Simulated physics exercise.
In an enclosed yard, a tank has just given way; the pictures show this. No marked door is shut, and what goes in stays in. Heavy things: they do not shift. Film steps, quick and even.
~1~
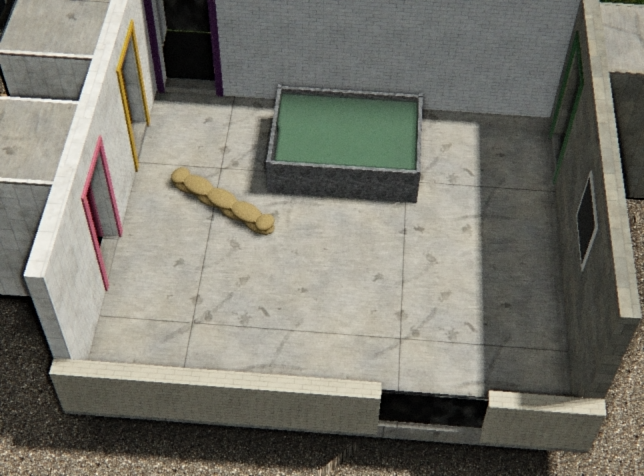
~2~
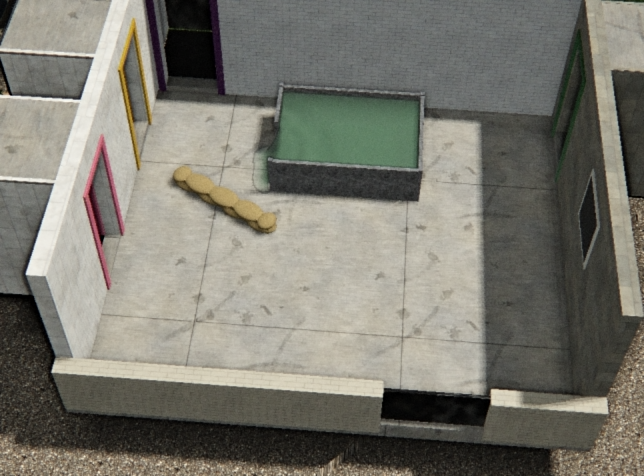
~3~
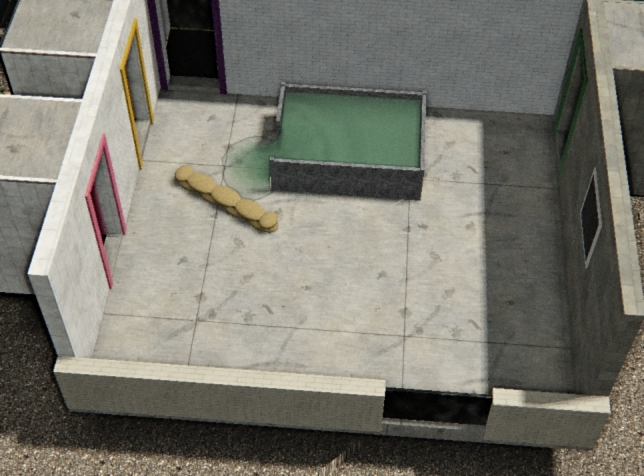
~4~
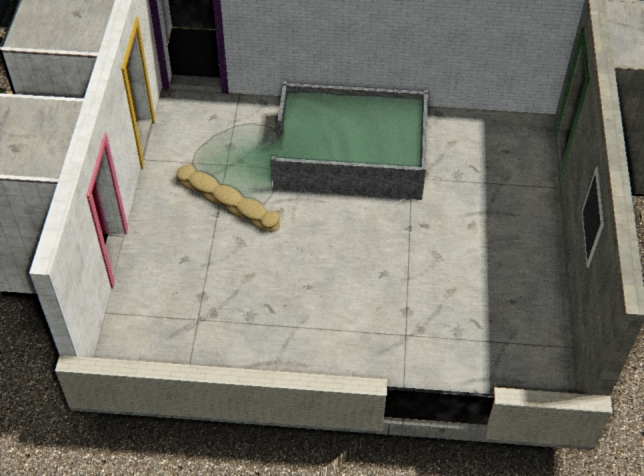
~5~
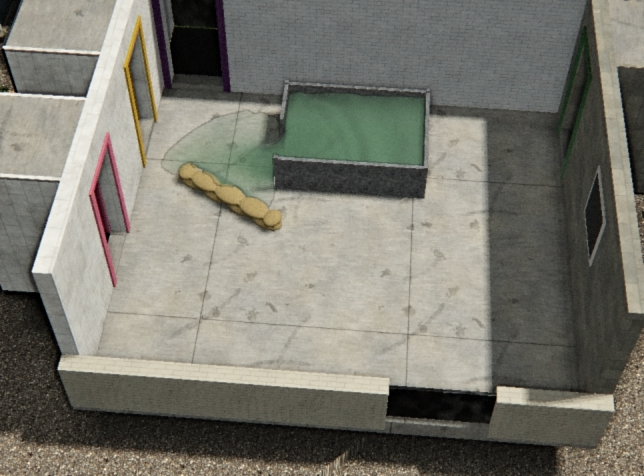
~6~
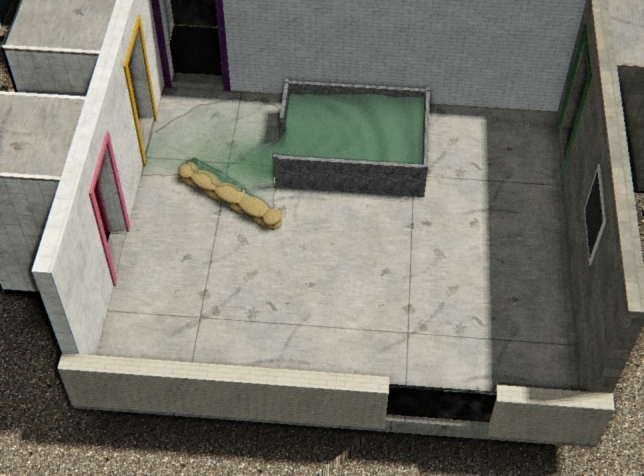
Green water pouring from the left side of a walled tank and spreading leftward across a pale yard floor behind stationary tan sacks.
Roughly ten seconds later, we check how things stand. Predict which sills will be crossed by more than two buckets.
The purple door will be; the yellow door will be; the green door will not be; the pink door will not be.
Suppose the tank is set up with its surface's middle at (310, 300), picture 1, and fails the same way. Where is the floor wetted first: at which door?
It's the pink door.
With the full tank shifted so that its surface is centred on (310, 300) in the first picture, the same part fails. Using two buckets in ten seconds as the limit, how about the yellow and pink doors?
Lab note - yellow door doesn't reach it; pink door crosses the line.
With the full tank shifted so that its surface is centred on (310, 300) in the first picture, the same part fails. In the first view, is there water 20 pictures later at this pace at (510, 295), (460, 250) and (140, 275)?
Log: No flood; no flood; flood.
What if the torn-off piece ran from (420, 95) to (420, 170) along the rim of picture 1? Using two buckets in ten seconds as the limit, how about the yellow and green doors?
Lab note: Yellow door below the mark, green door above the mark.
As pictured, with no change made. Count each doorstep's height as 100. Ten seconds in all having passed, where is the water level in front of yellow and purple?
Around 100 in a hundred for the first and 100 in a hundred for the second.
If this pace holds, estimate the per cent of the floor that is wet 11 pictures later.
About 20 percent.
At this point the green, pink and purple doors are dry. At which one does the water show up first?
Answer: The one in purple.
A moment on, water covers 15 % of the floor; the purple door wet at the sill, nothing in, the yellow door over two buckets in, the green door not reached, the pink door not reached.
Next, water covers 20 % of the floor; the purple door under two buckets in, the yellow door far over two buckets in, the green door not reached, the pink door wet at the sill, nothing in.
Then, water covers 30 % of the floor; the purple door far over two buckets in, the yellow door far over two buckets in, the green door not reached, the pink door wet at the sill, nothing in.
Later, water covers 55 % of the floor; the purple door far over two buckets in, the yellow door far over two buckets in, the green door wet at the sill, nothing in, the pink door wet at the sill, nothing in.
In the end, water covers 90 % of the floor; the purple door far over two buckets in, the yellow door far over two buckets in, the green door wet at the sill, nothing in, the pink door wet at the sill, nothing in.
